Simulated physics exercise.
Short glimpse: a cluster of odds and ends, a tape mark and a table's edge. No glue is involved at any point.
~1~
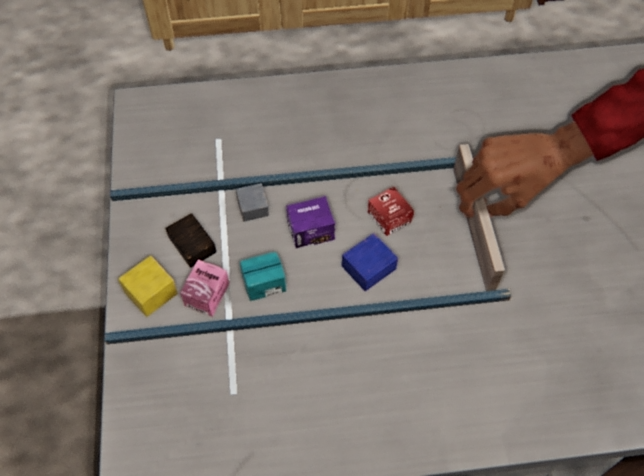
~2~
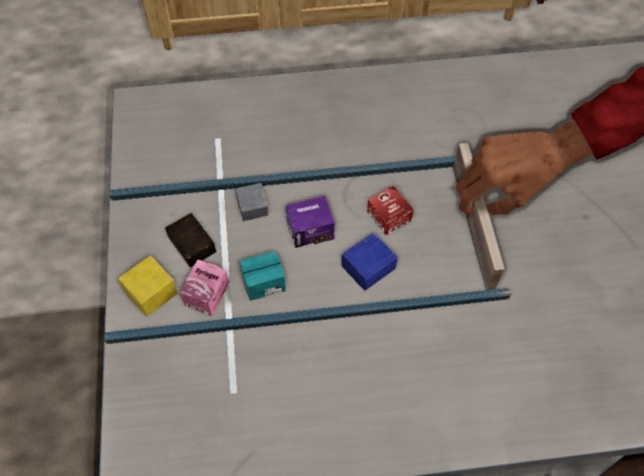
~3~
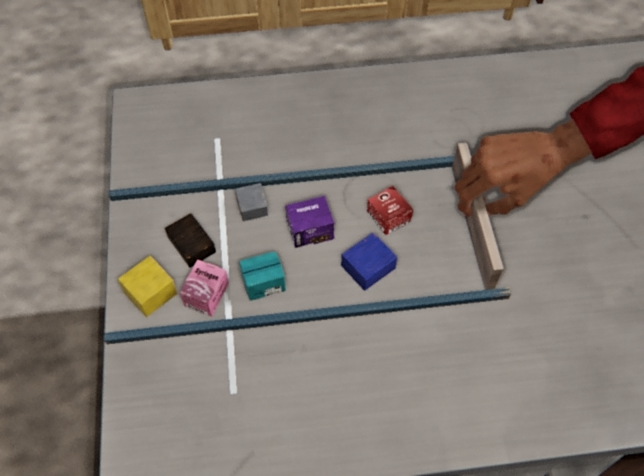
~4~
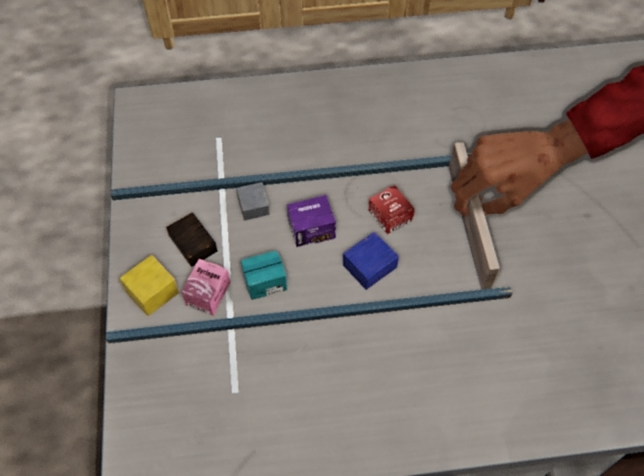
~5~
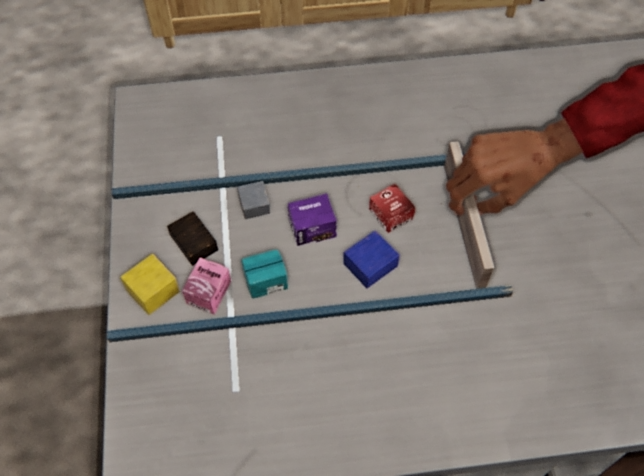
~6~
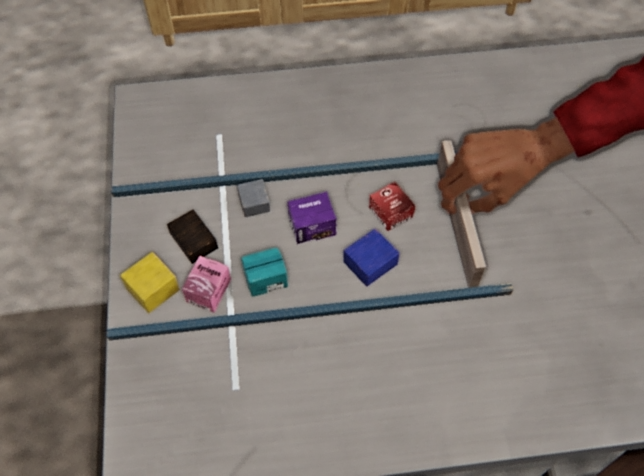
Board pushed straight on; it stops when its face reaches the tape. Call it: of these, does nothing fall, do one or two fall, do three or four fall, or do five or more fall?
One or two fall.
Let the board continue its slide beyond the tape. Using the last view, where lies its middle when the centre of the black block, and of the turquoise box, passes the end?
Middle approx. at (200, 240), then approx. at (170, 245).
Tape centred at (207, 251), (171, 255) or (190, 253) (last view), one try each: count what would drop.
Try by try, 1, 3 and 3.
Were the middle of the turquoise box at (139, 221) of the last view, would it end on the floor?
Result: It does not stay.
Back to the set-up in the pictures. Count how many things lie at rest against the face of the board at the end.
I count 2 of them.
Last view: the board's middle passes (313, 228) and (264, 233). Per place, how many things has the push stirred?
The first count is 4, and then it's 8.
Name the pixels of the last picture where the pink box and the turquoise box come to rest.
You'll see the pink box at (130, 303), with the turquoise box at (165, 286).
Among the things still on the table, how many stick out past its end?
Number: 0.
A little later, none off yet; yellow block at rest near (151, 283); black block at rest near (193, 236); pink box at rest near (207, 284).
Next, none off yet; yellow block at rest near (151, 283); black block at rest near (193, 236); pink box moving near (203, 285).
When it is over, the number that fall off is one or two; down, yellow block.
